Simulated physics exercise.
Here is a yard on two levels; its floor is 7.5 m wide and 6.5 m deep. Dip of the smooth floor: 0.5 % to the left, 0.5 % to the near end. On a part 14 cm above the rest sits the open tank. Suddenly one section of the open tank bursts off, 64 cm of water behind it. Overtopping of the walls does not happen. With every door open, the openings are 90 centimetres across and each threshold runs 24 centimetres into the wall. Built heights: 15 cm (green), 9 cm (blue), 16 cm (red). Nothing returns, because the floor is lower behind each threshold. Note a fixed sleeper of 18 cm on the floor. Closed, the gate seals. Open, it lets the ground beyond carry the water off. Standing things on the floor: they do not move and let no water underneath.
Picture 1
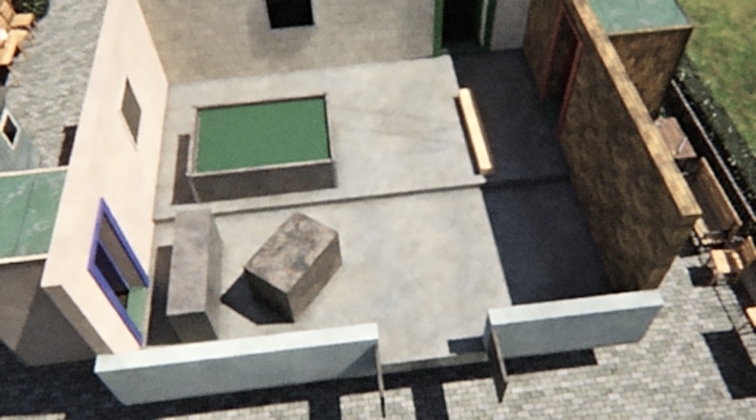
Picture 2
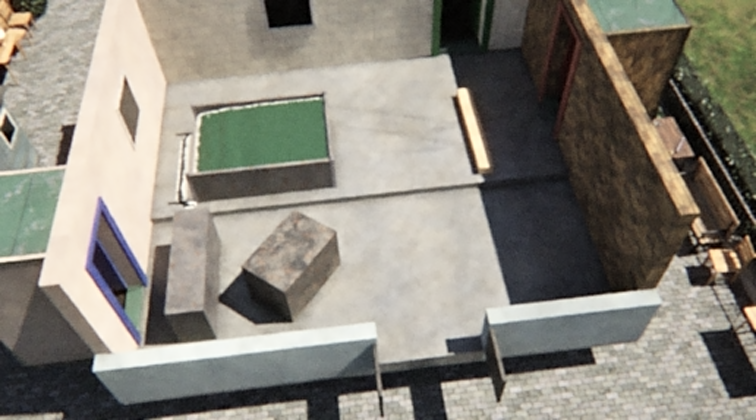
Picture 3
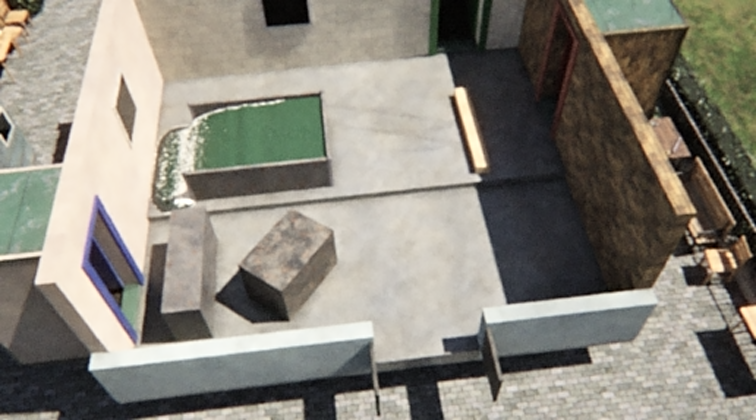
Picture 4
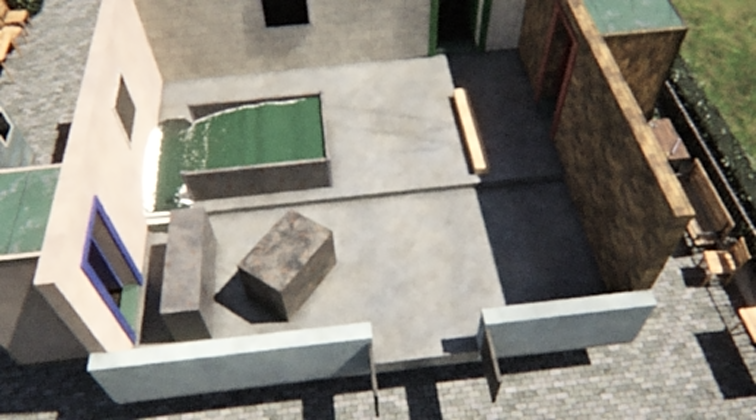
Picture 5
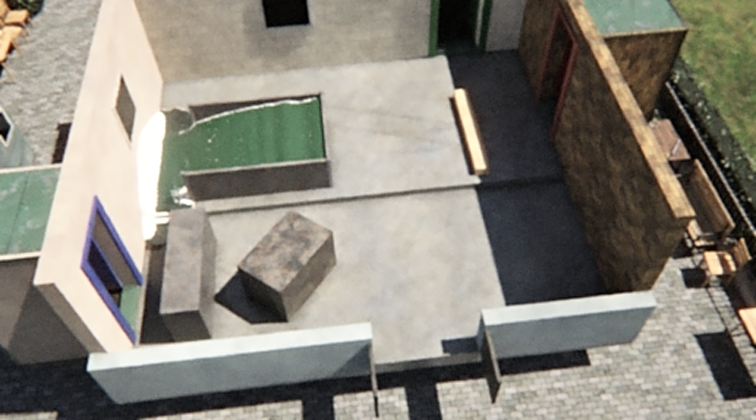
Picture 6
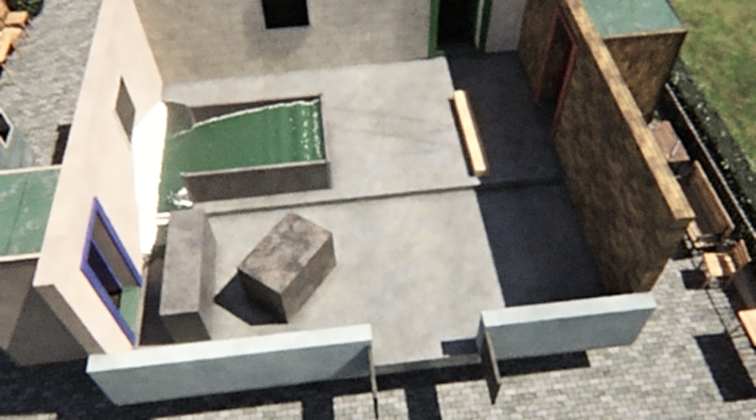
The video shows a roofless walled yard where green water in an open tank bursts out through its left end, spills onto the grey floor, and spreads along the left wall towards an upright grey block, while the blocks stay still.
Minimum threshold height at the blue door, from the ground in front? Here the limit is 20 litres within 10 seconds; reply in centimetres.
I would say 17 cm.
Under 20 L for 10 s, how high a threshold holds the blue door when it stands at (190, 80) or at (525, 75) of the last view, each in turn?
Roughly 31 cm for the first and 7.5 cm for the second.
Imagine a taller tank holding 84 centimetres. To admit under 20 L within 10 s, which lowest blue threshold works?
The step would need to be some 23 cm high.
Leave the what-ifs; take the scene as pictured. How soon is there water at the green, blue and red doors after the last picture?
Green 2.8 s, blue 0.3 s, red 4.5 s.
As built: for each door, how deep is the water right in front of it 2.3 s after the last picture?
Lab note, cm: Green 0; blue 11; red 0.
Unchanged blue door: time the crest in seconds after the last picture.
I'd guess close to 4.5 seconds.
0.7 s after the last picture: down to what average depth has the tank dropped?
The mean depth is roughly 37 cm.
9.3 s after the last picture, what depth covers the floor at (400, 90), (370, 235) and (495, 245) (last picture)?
That's 4, 5 and 4 cm, in the order given.
Then, 0.7 s after the last picture water covers 10 % of the floor, deepest (48 cm) near (161, 180); 7 cm at the blue door, 0 litres in over its 9 cm threshold.
Then, 2.3 s after the last picture water covers 35 % of the floor, deepest (44 cm) near (130, 368); 11 cm at the blue door, 2 litres in over its 9 cm threshold.
Then, 9.3 s after the last picture water covers 95 % of the floor, deepest (13 cm) near (129, 379); 11 cm at the blue door, 97 litres in over its 9 cm threshold.
At the blue door as built, the water peaked near 16 cm, 4.3 s after the last picture.
With a threshold of 13 cm, 47 litres would have come in within the 10 s; with 21 cm, 7 litres. So under 20 litres takes about 17 cm.
